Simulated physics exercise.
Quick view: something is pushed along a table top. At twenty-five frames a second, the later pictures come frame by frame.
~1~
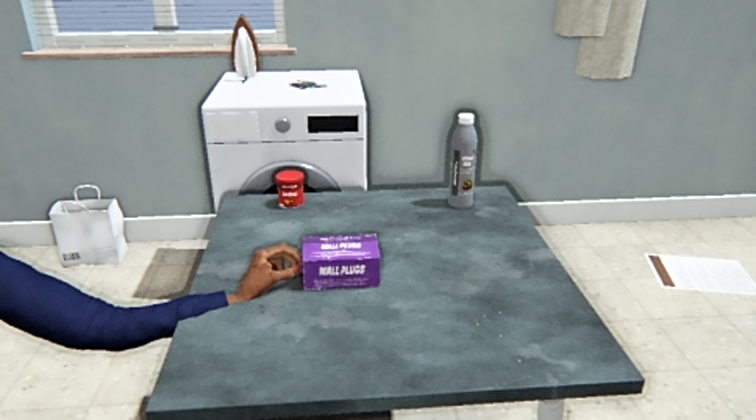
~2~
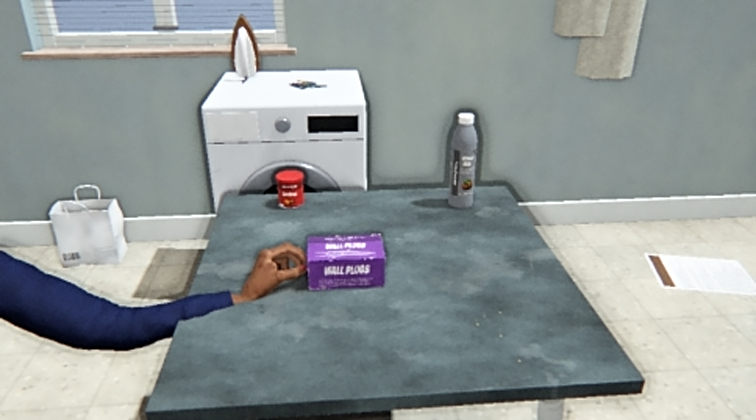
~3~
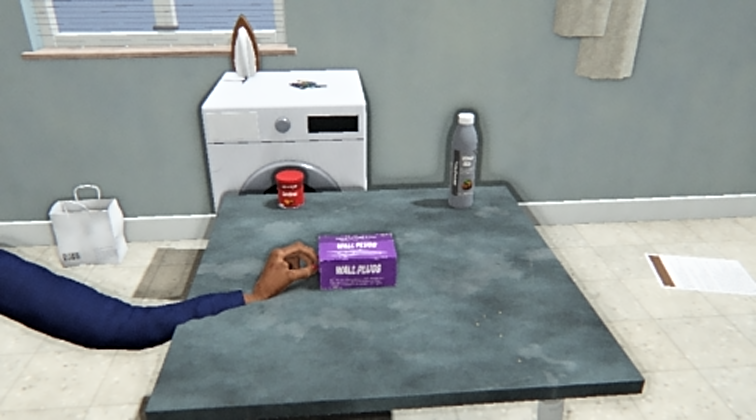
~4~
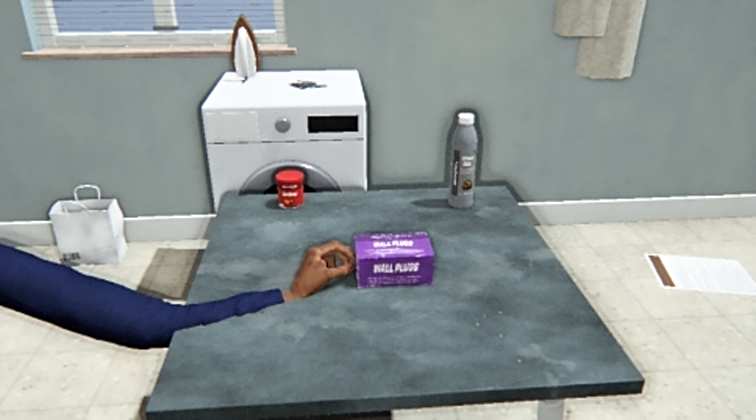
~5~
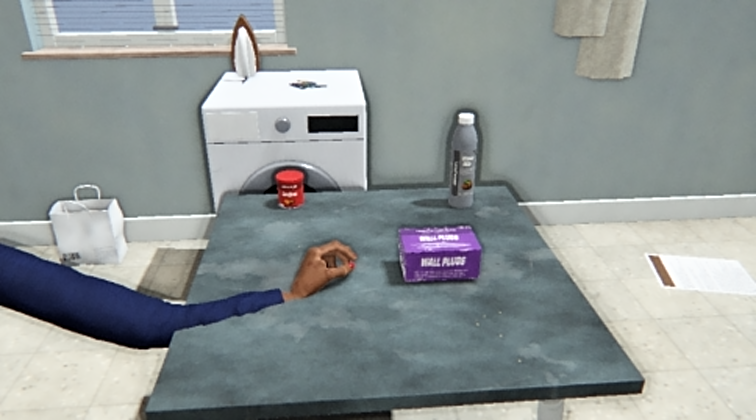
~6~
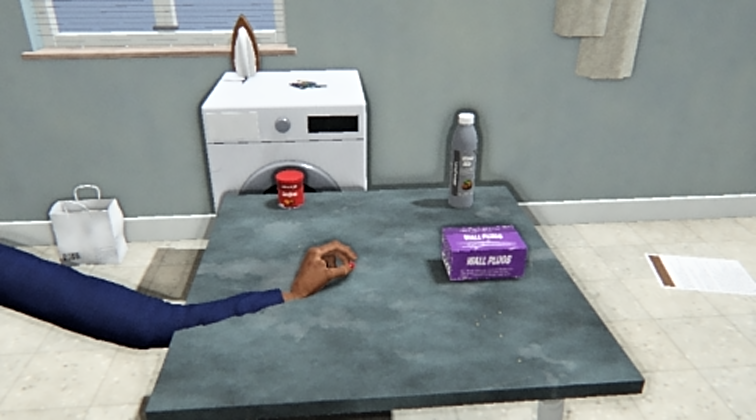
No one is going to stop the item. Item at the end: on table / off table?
Short version: It escapes the table.
Then, 0.20 s after the last picture, purple box now off the table.
Then, 0.30 s after the last picture, things are still on the move.
Then, 0.50 s after the last picture, as before.
By the end, off the table, purple box.
